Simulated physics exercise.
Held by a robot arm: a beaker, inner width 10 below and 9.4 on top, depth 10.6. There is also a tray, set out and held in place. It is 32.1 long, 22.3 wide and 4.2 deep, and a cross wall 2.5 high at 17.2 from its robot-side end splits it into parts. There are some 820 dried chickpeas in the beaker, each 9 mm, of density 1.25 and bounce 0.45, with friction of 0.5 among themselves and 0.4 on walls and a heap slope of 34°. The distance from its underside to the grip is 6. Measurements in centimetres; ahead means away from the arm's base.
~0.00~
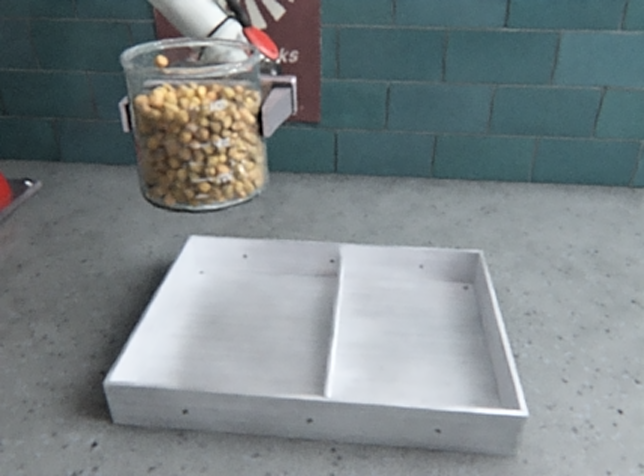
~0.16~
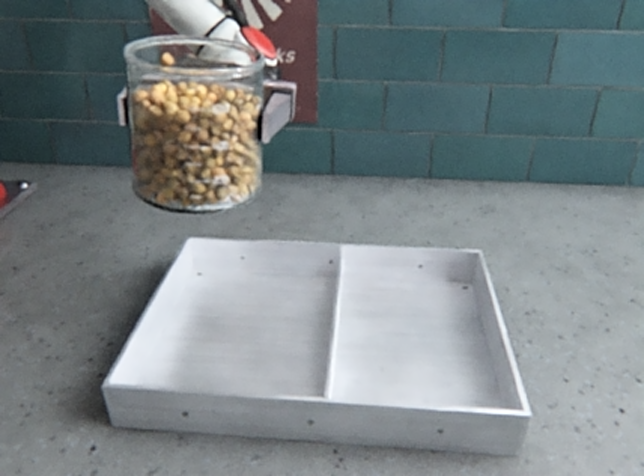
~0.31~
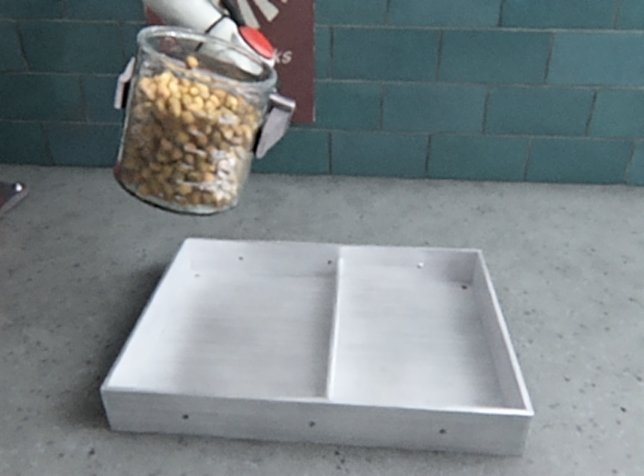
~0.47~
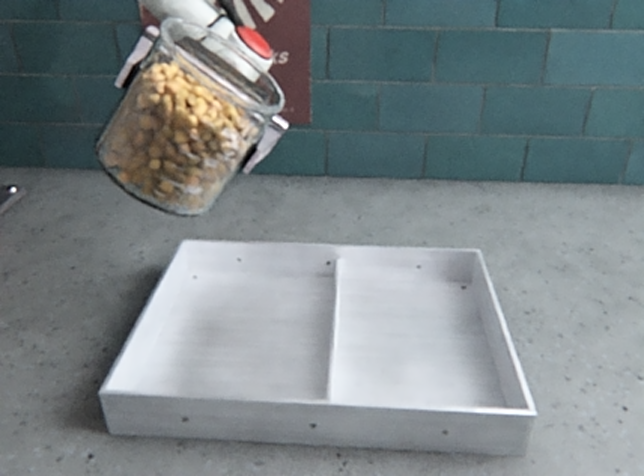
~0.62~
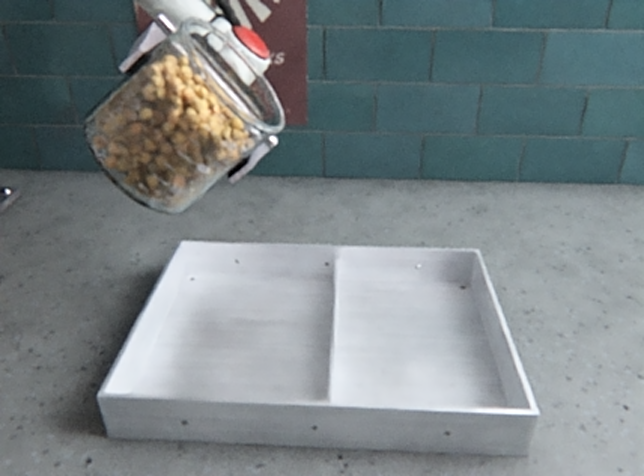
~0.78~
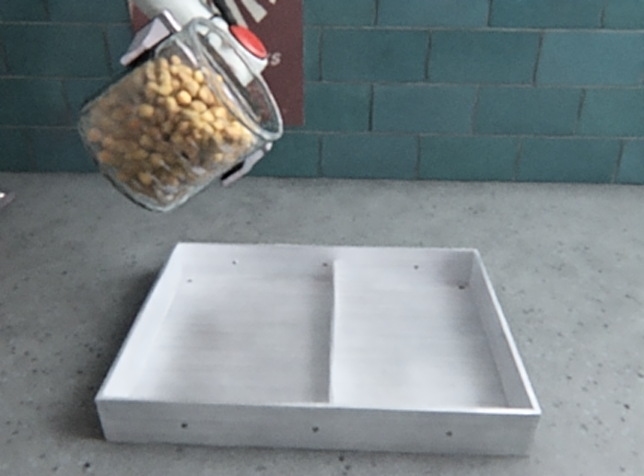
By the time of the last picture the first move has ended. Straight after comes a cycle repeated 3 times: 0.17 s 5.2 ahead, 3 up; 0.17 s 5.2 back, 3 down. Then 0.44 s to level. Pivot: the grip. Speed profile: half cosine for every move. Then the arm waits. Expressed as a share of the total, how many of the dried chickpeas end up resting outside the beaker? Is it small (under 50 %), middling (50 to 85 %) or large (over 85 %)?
Small.
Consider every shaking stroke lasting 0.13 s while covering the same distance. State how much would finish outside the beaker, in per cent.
Then about 50 per cent.
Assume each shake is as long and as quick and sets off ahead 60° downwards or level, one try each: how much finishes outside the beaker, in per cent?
Near 0 and 15 percent respectively.
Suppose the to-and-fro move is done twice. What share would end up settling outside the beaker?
Result: Approximately 20 per cent.
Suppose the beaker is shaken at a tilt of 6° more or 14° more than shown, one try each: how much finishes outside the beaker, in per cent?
40 and 55 percent.
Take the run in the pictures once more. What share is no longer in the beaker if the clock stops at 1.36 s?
15 %.
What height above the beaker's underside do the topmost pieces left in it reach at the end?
I'd say close to 9.0 cm.
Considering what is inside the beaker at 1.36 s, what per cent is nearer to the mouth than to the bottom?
I'd say close to 50 per cent.
After 1.36 s, tilted 55° forward, highest piece 27 above the table; 701 in the beaker, 63 in the far-side part, 31 in the robot-side part, 24 in flight or on a rim.
After 1.95 s, tilted 41° forward, highest piece 24 above the table; 599 in the beaker, 124 in the far-side part, 96 in the robot-side part.
After 2.44 s, level, highest piece 26 above the table; 596 in the beaker, 124 in the far-side part, 98 in the robot-side part, 1 on the table or floor.
After 3.49 s, level, highest piece 26 above the table; 596 in the beaker, 124 in the far-side part, 98 in the robot-side part, 1 on the table or floor.
In the end, 596 in the beaker, 124 in the far-side part, 98 in the robot-side part, 1 on the table or floor. That is 27 % outside the beaker.
